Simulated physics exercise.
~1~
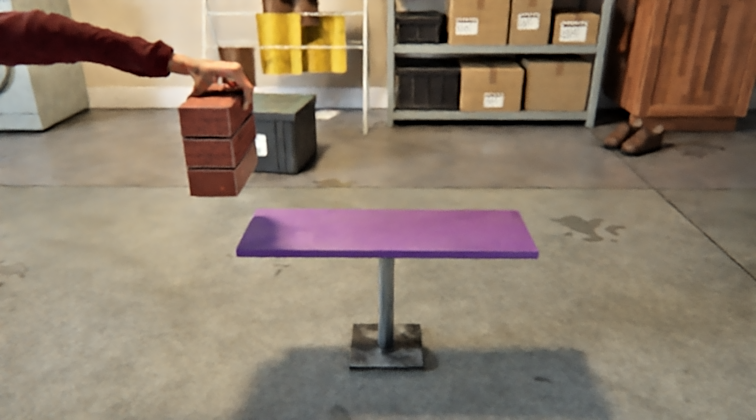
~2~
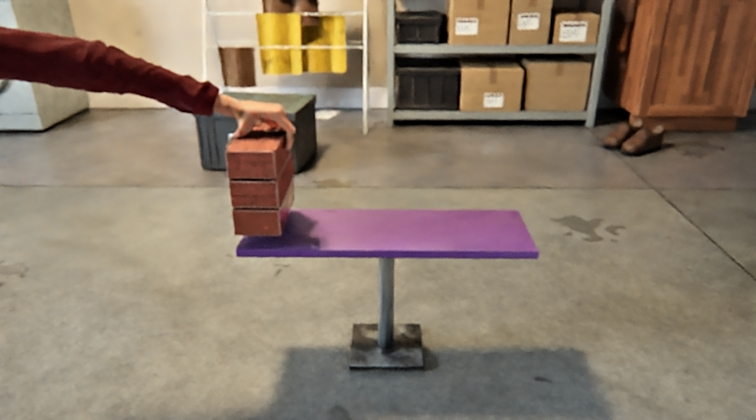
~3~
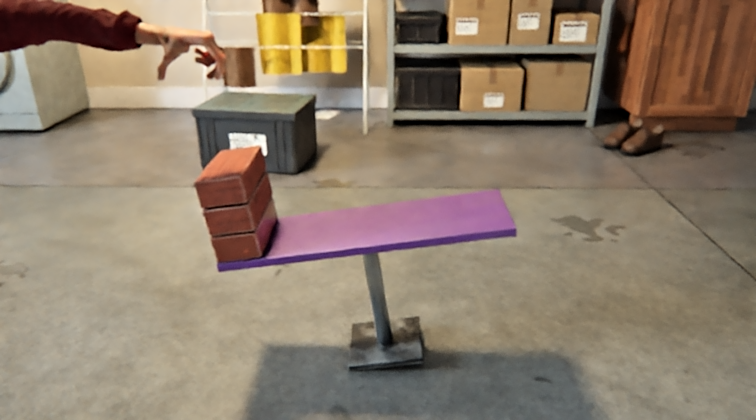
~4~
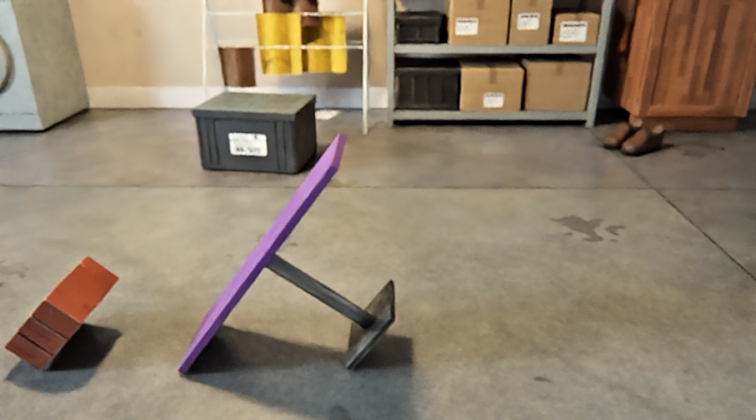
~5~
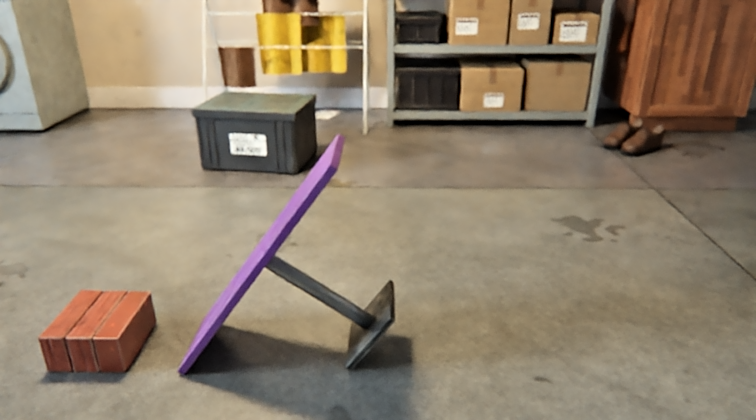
A stack of red bricks was lowered by a hand onto the left end of a purple side table, which tipped left once the hand let go, spilling the bricks onto the floor, where they ended up beside the toppled, leaning table.
